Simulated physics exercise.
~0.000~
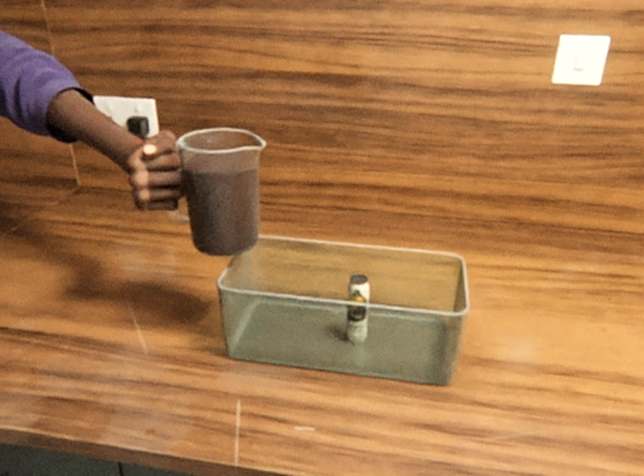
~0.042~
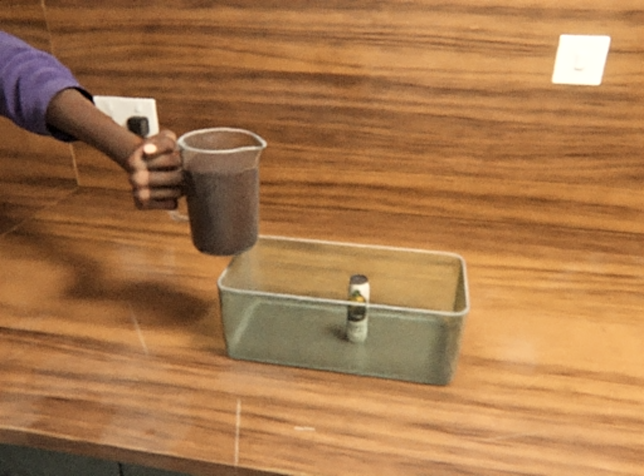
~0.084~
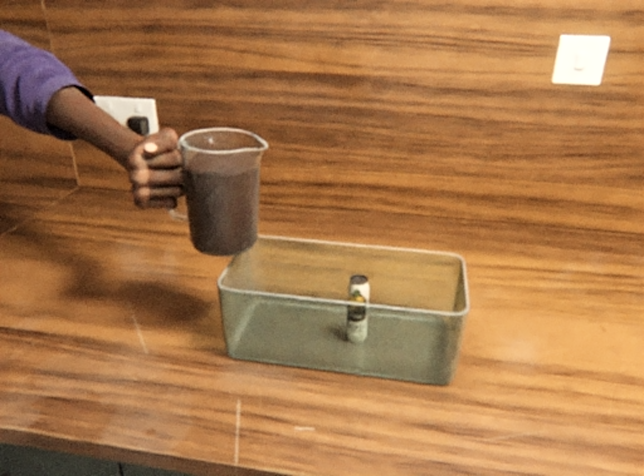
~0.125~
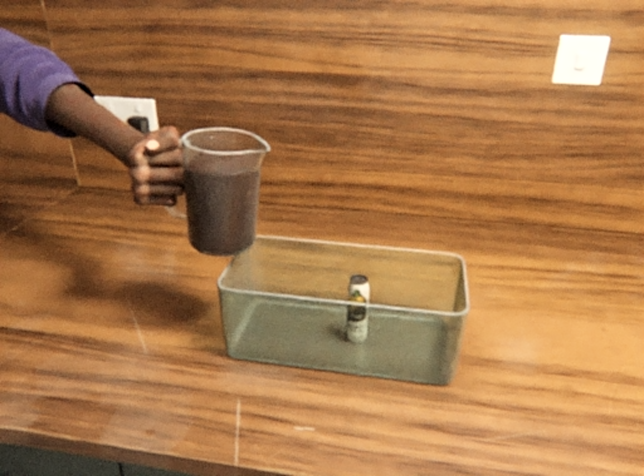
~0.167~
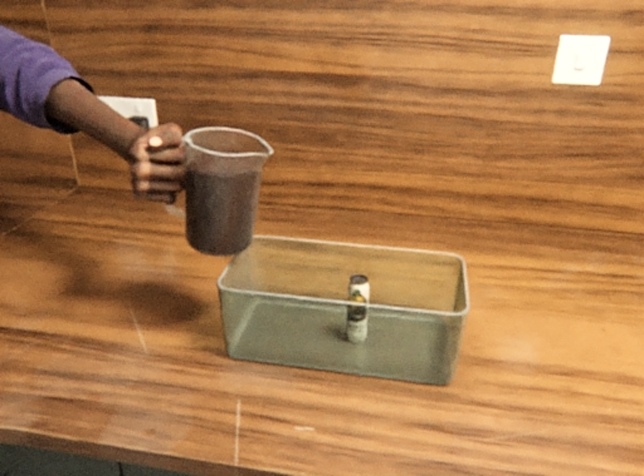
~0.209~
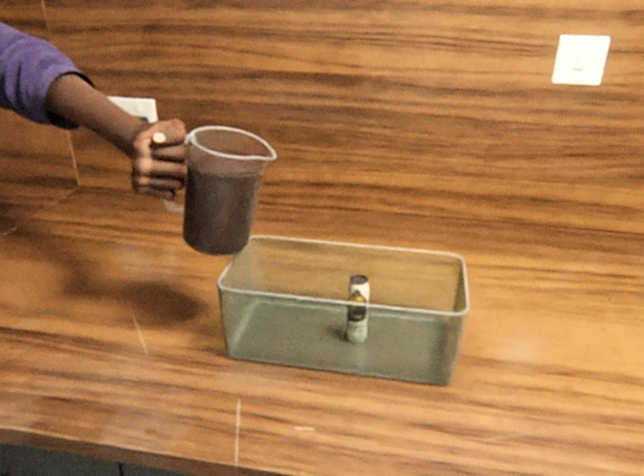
A hand slowly tilts a pitcher of dark liquid rightward beside a basin holding a small tin.
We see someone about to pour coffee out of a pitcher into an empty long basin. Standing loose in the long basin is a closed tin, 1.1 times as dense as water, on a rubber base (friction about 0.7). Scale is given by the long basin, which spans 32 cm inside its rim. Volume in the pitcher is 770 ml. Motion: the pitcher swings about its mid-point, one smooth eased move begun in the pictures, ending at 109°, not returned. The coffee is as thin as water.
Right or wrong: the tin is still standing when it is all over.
Right, it is still standing.
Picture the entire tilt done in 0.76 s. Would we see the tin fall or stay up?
After the tilt, the tin is still standing.
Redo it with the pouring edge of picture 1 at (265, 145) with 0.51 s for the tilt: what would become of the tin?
Result: Tin upright.
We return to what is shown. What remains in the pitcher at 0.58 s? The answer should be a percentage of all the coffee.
About 88 per cent.
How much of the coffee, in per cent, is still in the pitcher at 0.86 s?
I'd estimate some 36 per cent.
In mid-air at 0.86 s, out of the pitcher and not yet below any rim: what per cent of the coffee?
14 per cent or so.
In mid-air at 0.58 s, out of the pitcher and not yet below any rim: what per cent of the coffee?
Roughly 10 percent.
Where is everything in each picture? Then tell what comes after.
The first frame shows tilt 0°; pouring edge (265, 144); surface from (188, 157) to (256, 163); the long basin's rim runs from (233, 260) to (465, 284); the tin's top is at (359, 282).
The second frame shows tilt 1°; pouring edge (265, 145); surface from (189, 157) to (256, 163).
The third frame shows tilt 2°; pouring edge (267, 146); surface from (190, 157) to (257, 163).
The fourth frame shows tilt 5°; pouring edge (269, 148); surface from (191, 157) to (259, 163).
The fifth frame shows tilt 8°; pouring edge (272, 152); surface from (193, 158) to (261, 164).
The sixth frame shows tilt 12°; pouring edge (275, 156); surface from (193, 159) to (263, 165).
Then, 0.58 s in, the tilt is 73° and 87 per cent is still to pour; the tin stands where it began.
Then, 0.86 s in, the tilt is 106° and 35 per cent is still to pour; the tin stands where it began.
Then, 1.15 s in, the tilt is 109° and 3 per cent is still to pour; the tin stands where it began.
Then, 1.46 s in, the tilt is 109° and 0 per cent is still to pour; the tin stands where it began.
Finally, the tin stands where it began.
